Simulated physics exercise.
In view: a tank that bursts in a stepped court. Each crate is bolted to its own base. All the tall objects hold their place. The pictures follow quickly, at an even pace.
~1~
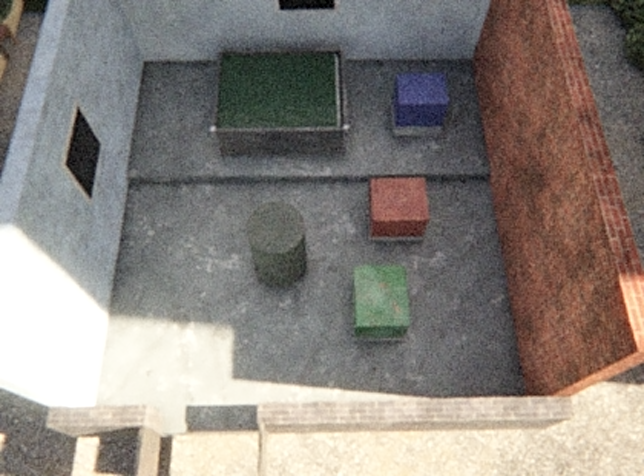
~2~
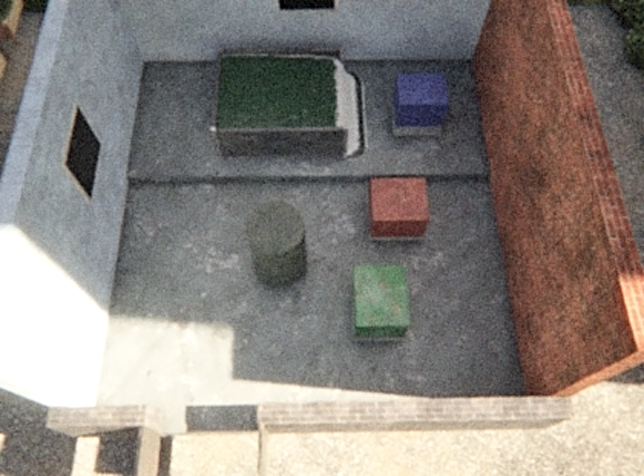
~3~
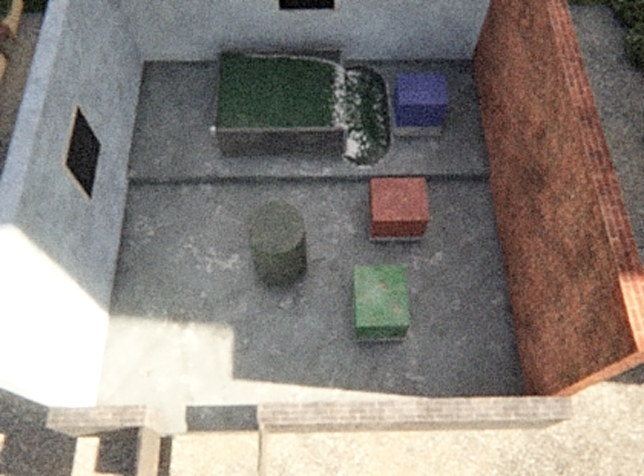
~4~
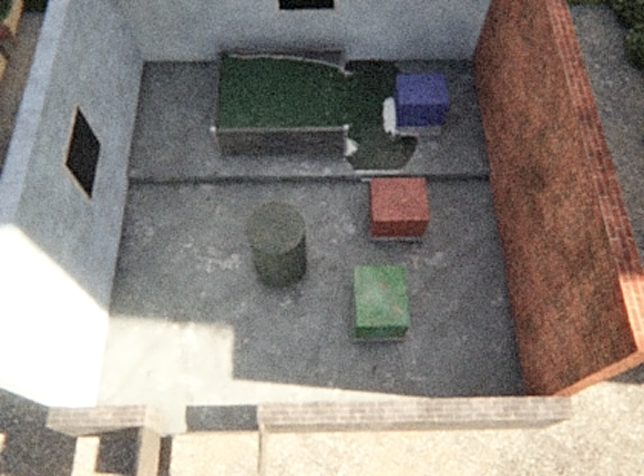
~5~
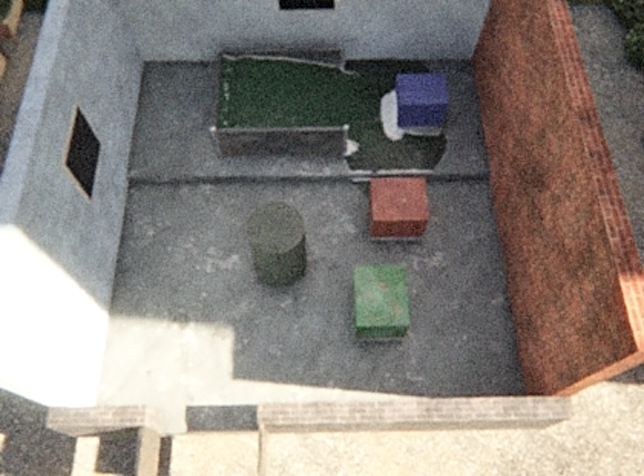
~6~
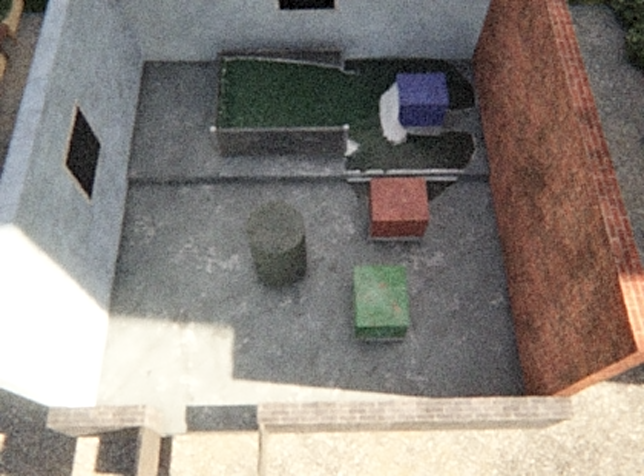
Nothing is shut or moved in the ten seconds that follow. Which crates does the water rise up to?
In the end: The red crate is wetted; the green crate is wetted; the blue crate is wetted.
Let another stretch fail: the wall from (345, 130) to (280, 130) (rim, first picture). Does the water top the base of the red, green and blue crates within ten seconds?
My reading: The red crate gets wet; the green crate takes water; the blue crate is safe.
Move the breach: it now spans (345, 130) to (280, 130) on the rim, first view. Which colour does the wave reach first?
First comes the red crate.
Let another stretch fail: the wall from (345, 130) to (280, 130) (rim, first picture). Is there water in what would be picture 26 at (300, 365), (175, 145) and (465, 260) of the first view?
One after the other: Under water, free of water, under water.
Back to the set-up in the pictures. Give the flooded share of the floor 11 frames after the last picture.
I make it 30 per cent.
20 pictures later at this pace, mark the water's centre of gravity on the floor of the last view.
At about (399, 168).
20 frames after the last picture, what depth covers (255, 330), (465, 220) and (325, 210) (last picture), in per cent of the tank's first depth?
Roughly 0, 30 and 4 per cent, in turn.
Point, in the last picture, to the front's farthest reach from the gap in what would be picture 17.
Roughly at (522, 393).
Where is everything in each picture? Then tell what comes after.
The first picture shows the tank at (281, 91) is whole and still.
In the second picture, water pours out at (341, 106) and has run to (348, 156).
In the third picture, water pours out at (341, 107) and has run to (369, 71).
In the fourth picture, water pours out at (341, 108) and has run to (388, 172).
In the fifth picture, the front is at a hidden place, out from the gap at (341, 108).
In the sixth picture, water pours out at (341, 108) and has run to (471, 95).
A moment on, water covers 20 % of the floor; the red crate water round its plinth, the green crate not reached, the blue crate water round its plinth.
Next, water covers 30 % of the floor; the red crate water round its plinth, the green crate not reached, the blue crate water round its plinth.
Then, water covers 45 % of the floor; the red crate water round its plinth, the green crate water round its plinth, the blue crate water round its plinth.
Later, water covers 85 % of the floor; the red crate water round its plinth, the green crate water round its plinth, the blue crate water round its plinth.
In the end, water covers 90 % of the floor; the red crate was topped, the green crate was topped, the blue crate was topped.
